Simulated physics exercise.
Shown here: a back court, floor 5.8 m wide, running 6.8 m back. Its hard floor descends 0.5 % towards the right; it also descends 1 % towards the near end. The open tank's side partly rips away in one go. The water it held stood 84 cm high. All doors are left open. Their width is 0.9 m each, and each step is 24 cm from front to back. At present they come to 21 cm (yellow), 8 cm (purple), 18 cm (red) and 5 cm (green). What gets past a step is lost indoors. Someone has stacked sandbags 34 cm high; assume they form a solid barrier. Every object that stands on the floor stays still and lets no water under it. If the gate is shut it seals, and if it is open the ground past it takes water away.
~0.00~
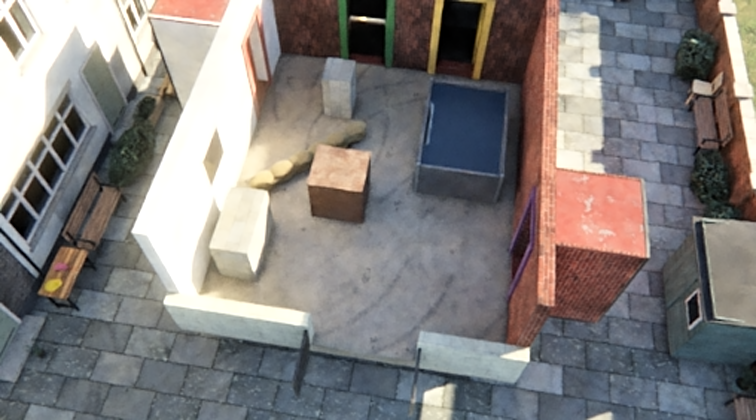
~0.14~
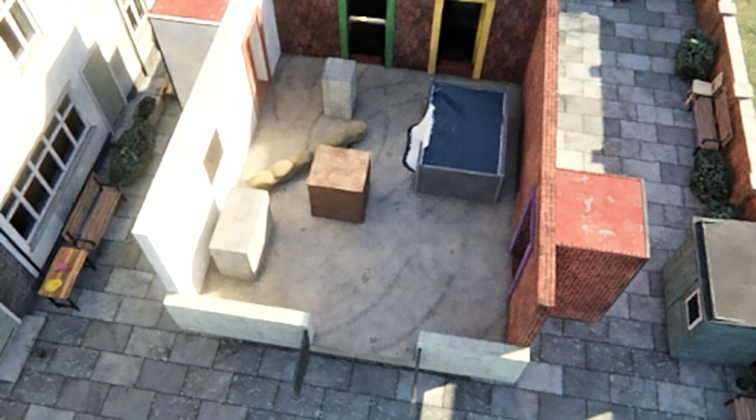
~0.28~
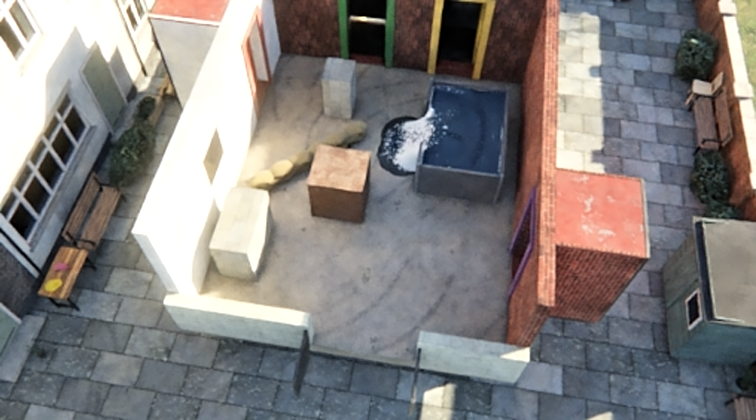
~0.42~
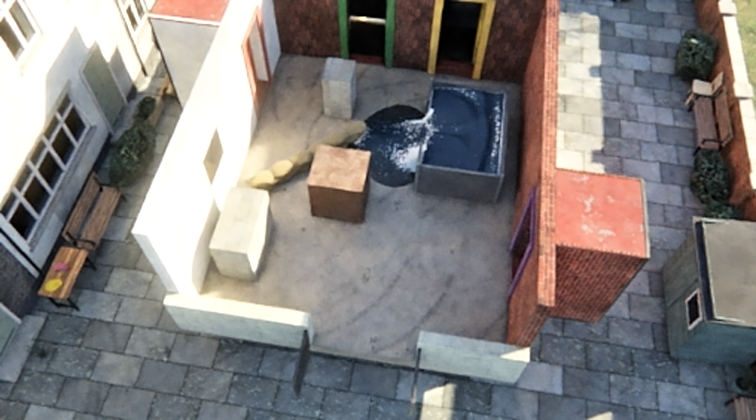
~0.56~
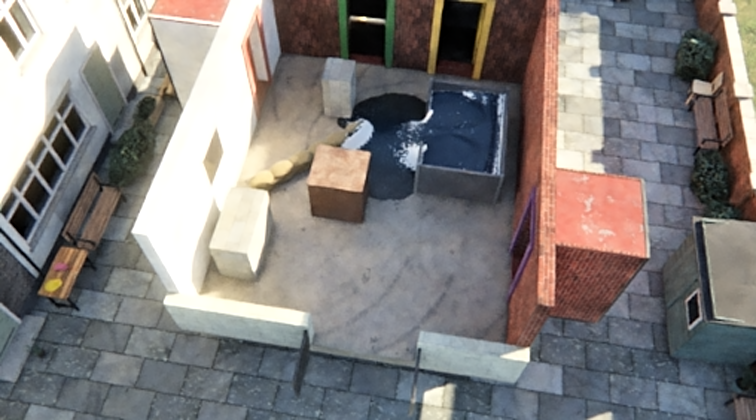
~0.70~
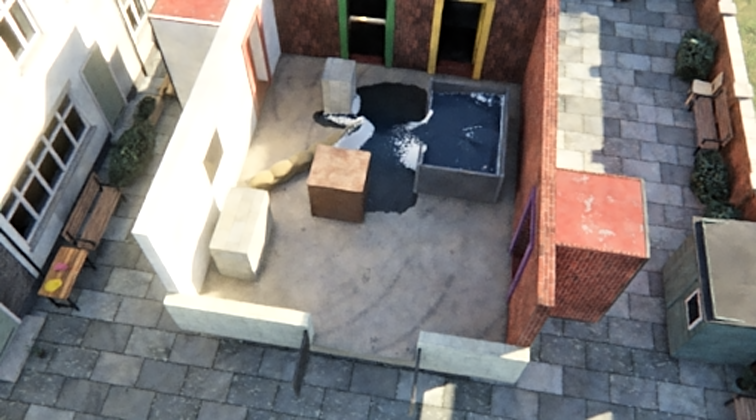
In a walled court seen from above, dark water burst from the left side of an open tank, foamed across the floor past a brown block, and spread around a pale block near the back.
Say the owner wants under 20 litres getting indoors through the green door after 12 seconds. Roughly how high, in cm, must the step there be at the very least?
At the very least some 26 cm.
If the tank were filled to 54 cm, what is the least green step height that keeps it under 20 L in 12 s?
About 15 centimetres.
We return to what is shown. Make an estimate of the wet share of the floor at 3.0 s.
I'd say near 55 percent.
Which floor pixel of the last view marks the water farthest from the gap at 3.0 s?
Lab note: Front tip approx. (194, 312).
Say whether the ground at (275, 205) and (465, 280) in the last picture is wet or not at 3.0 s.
Taking them in turn, they come out submerged and spared.
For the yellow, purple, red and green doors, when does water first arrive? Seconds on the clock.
Yellow 2.4 s, purple 4.0 s, red 1.1 s, green 1.0 s.
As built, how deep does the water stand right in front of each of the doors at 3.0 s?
Centimetres: Yellow = 3, purple = 0, red = 6, green = 6.
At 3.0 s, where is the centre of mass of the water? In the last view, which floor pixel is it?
I'd say around (385, 162).
After 1.4 s water covers 25 % of the floor, deepest (51 cm) near (334, 178); 7 cm at the green door, 6 litres in over its 5 cm step.
After 3.0 s water covers 55 % of the floor, deepest (34 cm) near (367, 148); 6 cm at the green door, 204 litres in over its 5 cm step.
After 12.0 s water covers 95 % of the floor, deepest (10 cm) near (487, 113); 5 cm at the green door, 452 litres in over its 5 cm step.
At the green door as built, the water arrived by 1.1 s and peaked near 15 cm at 5.8 s.
With a step of 22.5 cm, 41 litres would have come in within the 12 s; with 30.5 cm, 6 litres. So under 20 litres takes about 26 cm.
